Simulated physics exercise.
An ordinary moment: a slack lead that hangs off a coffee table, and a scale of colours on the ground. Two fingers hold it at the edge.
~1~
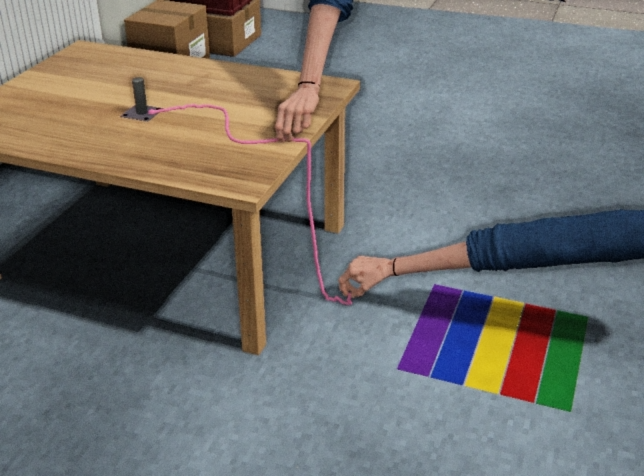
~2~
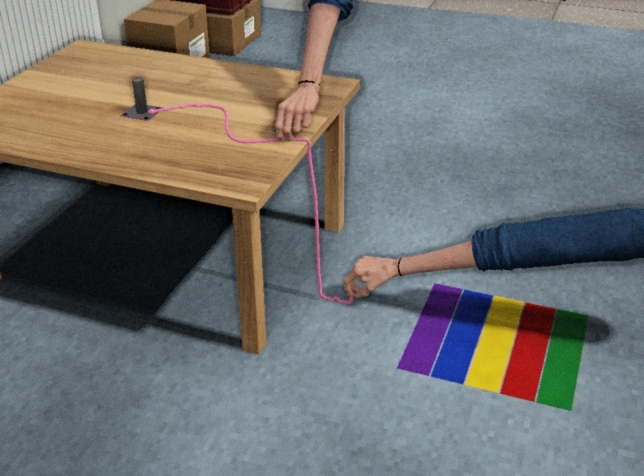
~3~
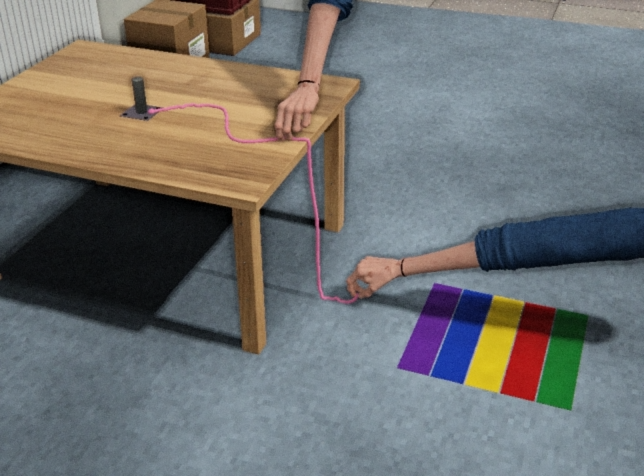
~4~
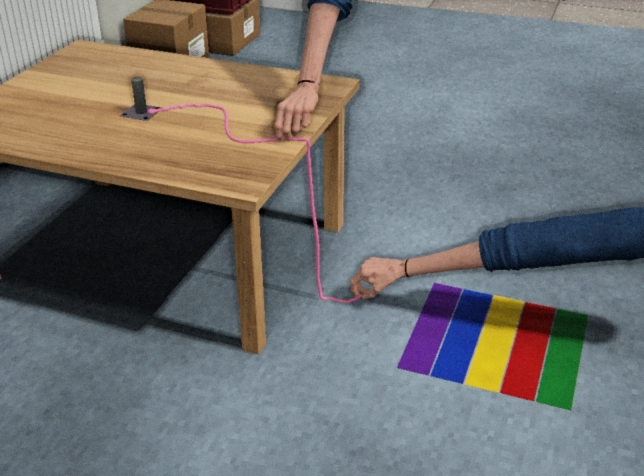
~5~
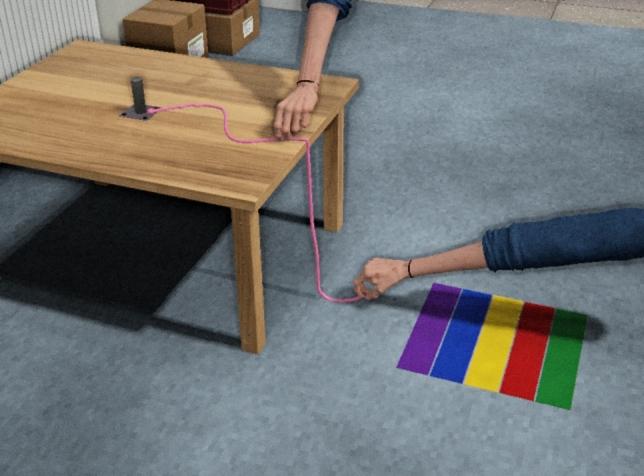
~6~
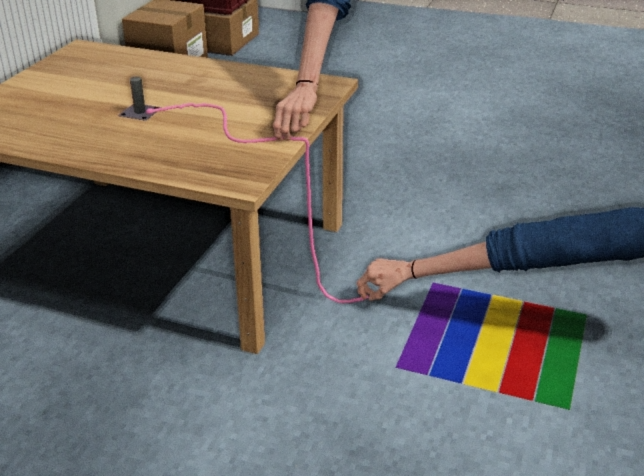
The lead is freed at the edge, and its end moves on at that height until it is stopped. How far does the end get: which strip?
The end stops over the red strip.
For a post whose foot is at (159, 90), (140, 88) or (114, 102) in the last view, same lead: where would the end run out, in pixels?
About (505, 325), (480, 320) and (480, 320).
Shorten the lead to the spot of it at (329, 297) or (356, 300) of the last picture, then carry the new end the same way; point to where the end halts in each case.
Try by try, around (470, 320) and (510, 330).
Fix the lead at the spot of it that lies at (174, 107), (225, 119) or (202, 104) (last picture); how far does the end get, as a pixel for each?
Near (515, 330), (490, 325) and (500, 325).
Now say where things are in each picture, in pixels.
End (349, 294); purple (420, 356); blue (453, 364); yellow (487, 372); red (521, 380); green (557, 389), in the first picture.
End (355, 294); lead through (183, 108) (227, 117) (255, 142) (310, 163) (317, 224) (320, 283), in the second picture.
End (357, 294), in the third picture.
End (361, 295); lead through (182, 108) (226, 117) (255, 142) (309, 163) (315, 223) (319, 283), in the fourth picture.
End (365, 296), in the fifth picture.
End (368, 297); lead through (181, 107) (225, 117) (254, 141) (307, 163) (310, 223) (319, 282), in the sixth picture.
Early on, end near (467, 318); over blue.
Midway, end near (506, 327); over yellow.
At the end of the slack, end near (528, 332); over red. It gets as far as the red strip.
